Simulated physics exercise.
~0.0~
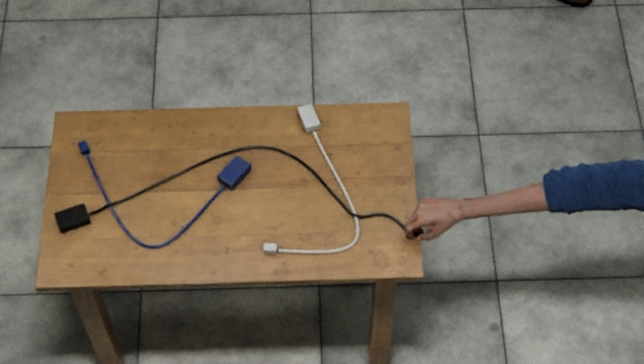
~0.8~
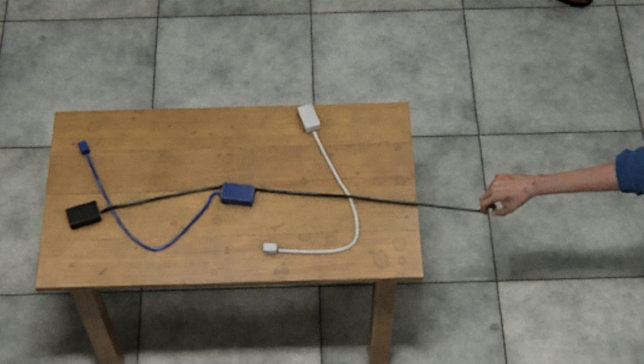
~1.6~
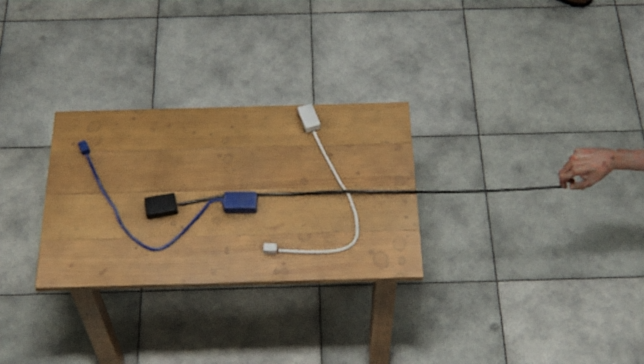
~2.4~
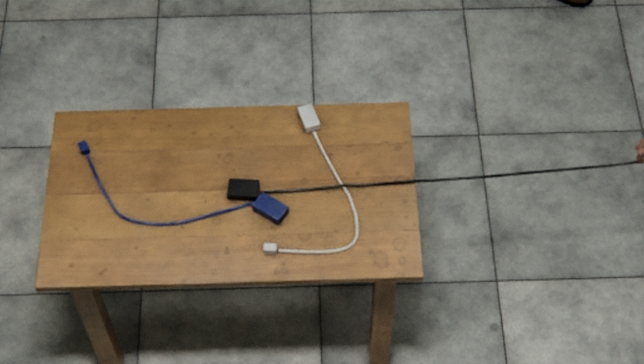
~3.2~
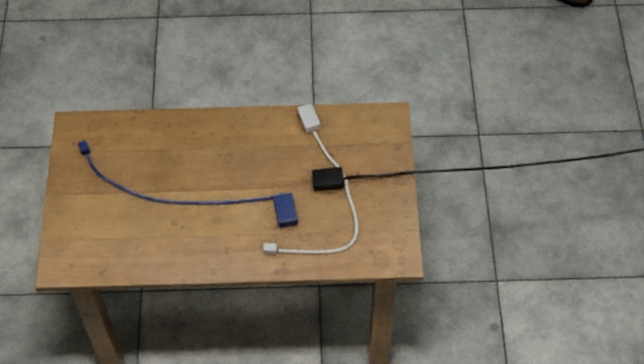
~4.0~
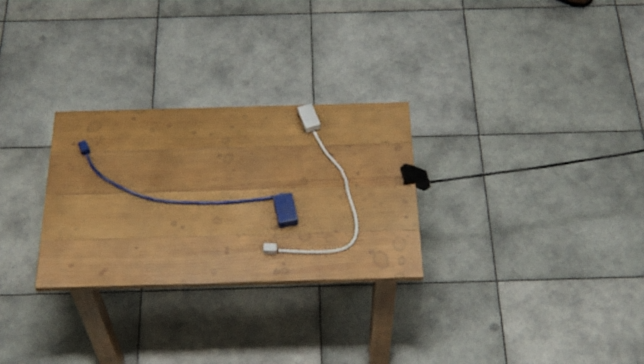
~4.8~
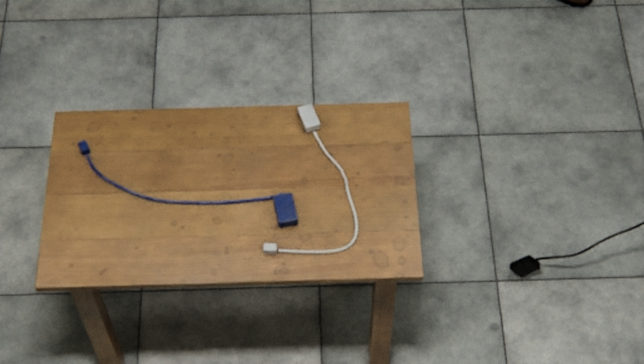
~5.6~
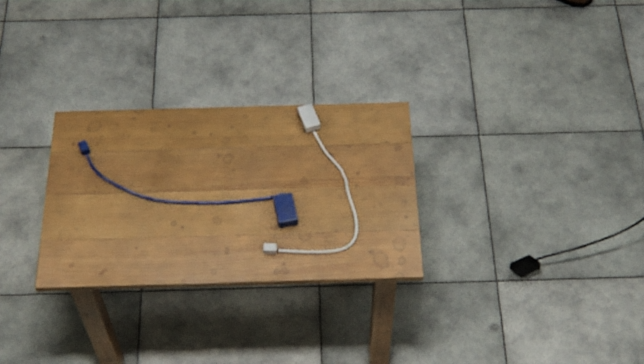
A black lead with a black charger lies across blue and white ones on a wooden table, seen from above on a grey tiled floor. The blue lead is at the left, the white one towards the right. A hand in a blue sleeve pulls the black lead out past the right edge, drawing it taut. The black charger slides rightward, and the blue charger shifts right and turns before being left behind. The black charger passes over the white lead, tips off the edge and ends on the floor, while the white charger stays put.
